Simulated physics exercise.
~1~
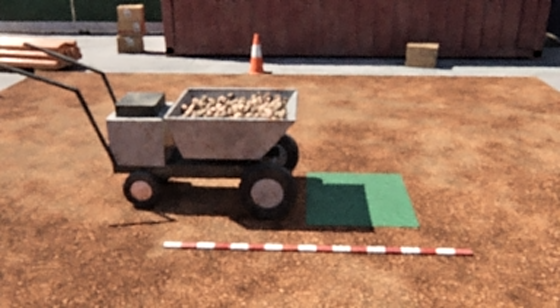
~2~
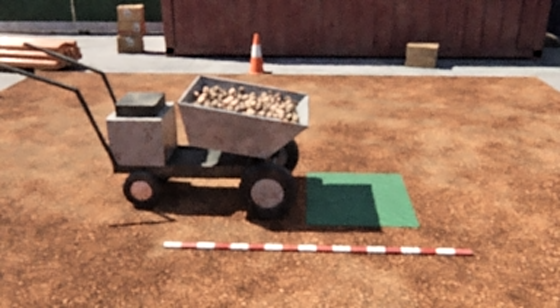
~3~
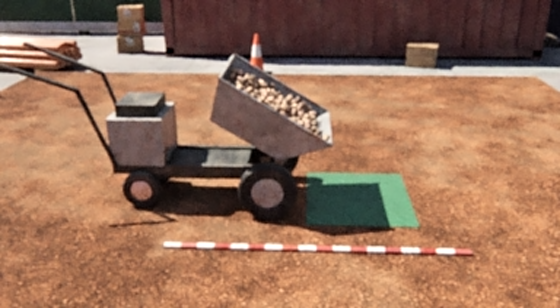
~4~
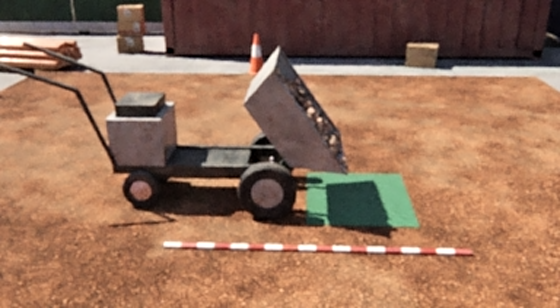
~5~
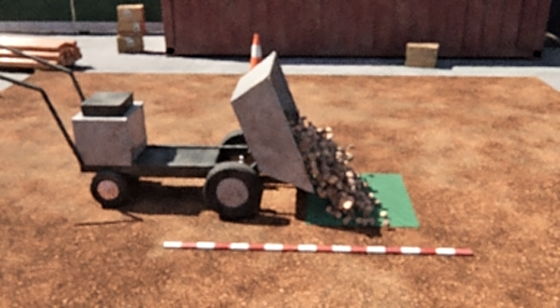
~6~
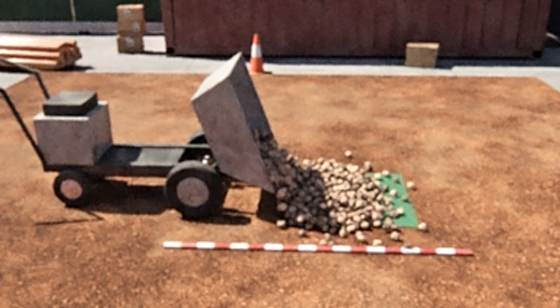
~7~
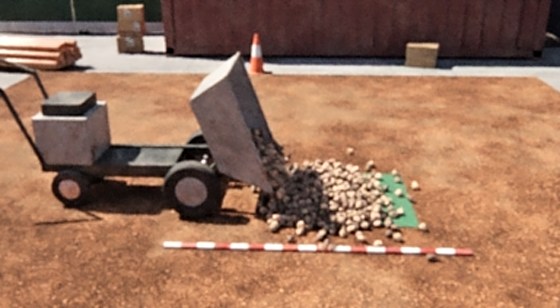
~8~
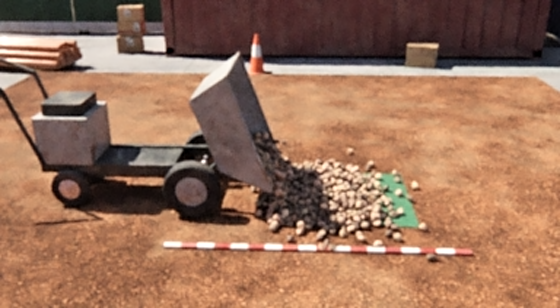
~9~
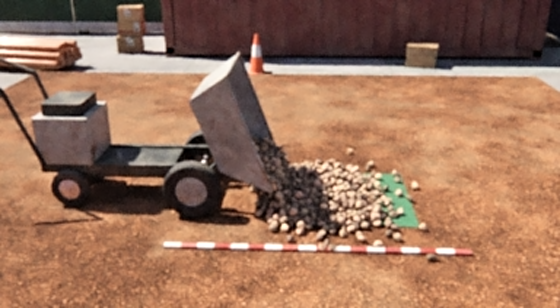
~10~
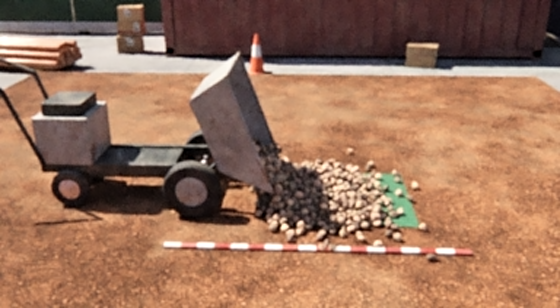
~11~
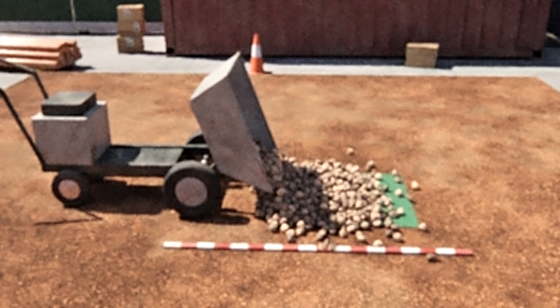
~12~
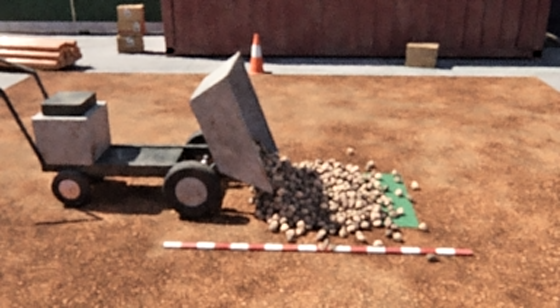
A grey motor barrow with black wheels and a skip full of pale brown stones stands on reddish-brown ground, seen from the side and slightly above. A green sheet lies to its right, behind a red and white striped pole, with an orange cone and a dark red wall beyond. The skip tips steeply to the right, and the stones slide to its lip. As they pour out, the barrow rolls left. The flow dwindles and the barrow stops, its skip still raised against a heap spread over bare ground and much of the sheet, whose right edge stays visible.
